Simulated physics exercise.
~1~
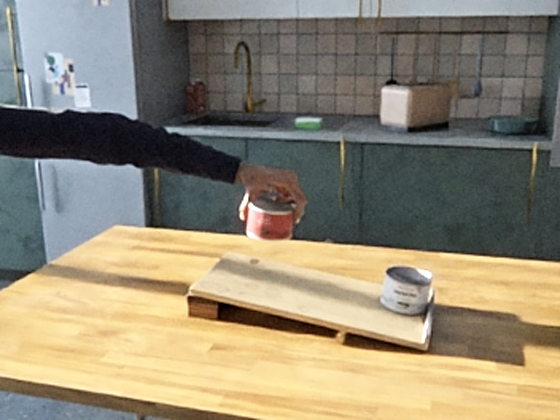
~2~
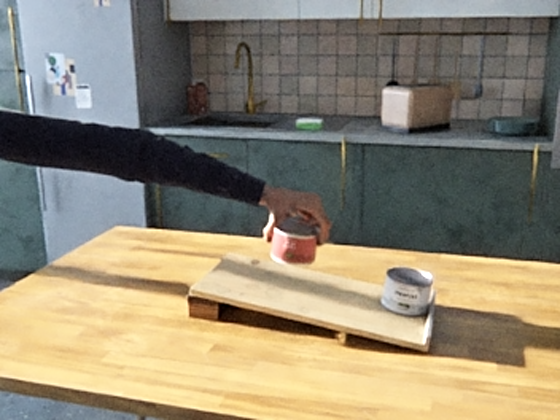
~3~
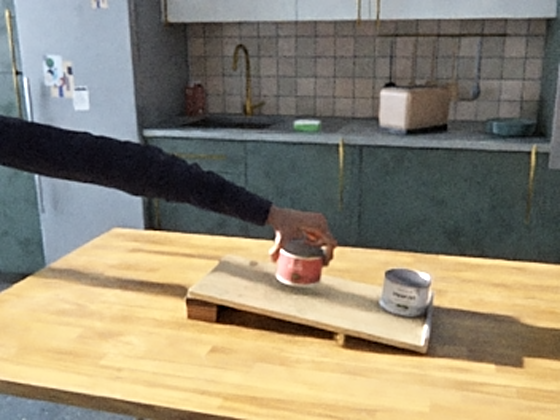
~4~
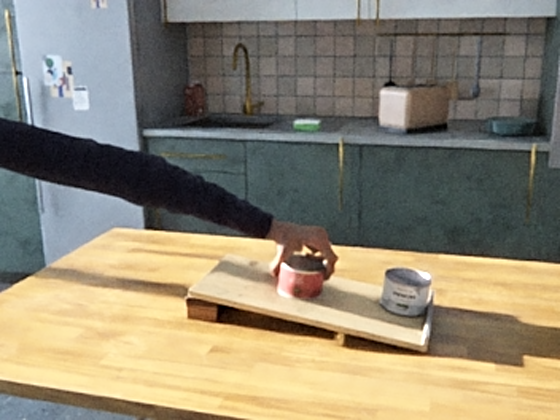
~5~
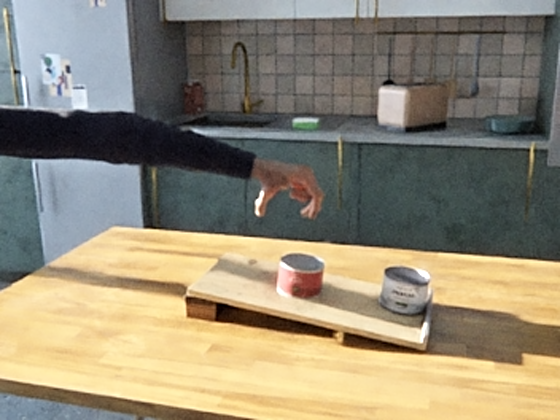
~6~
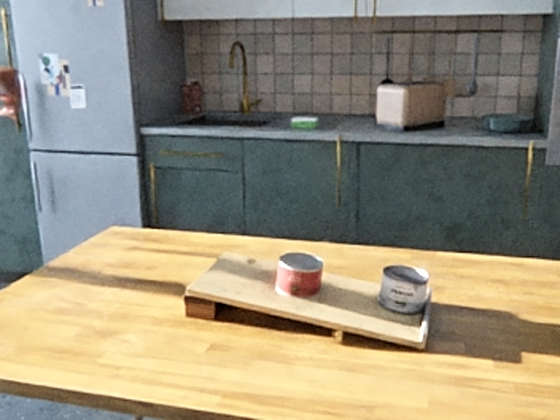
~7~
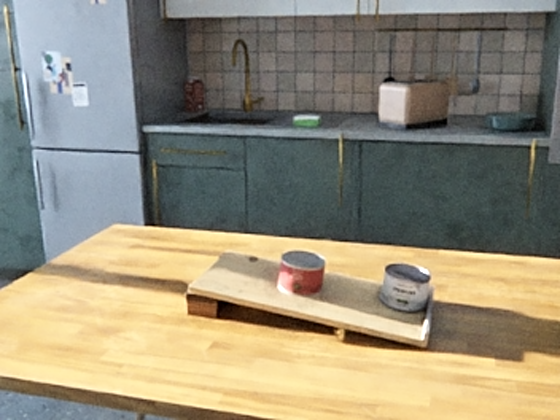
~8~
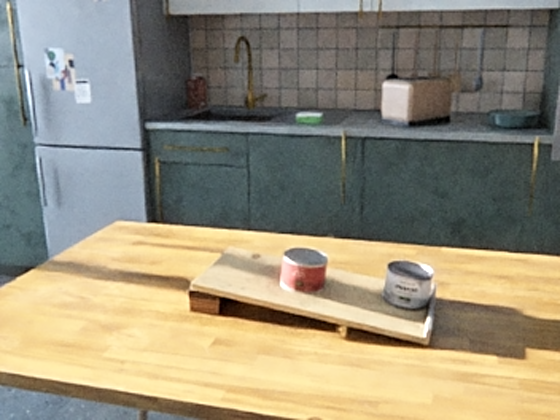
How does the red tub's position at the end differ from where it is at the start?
At the start the red tub is held in the air by a hand above the table, and at the end it rests on the tilted board, lower and a little further to the right.
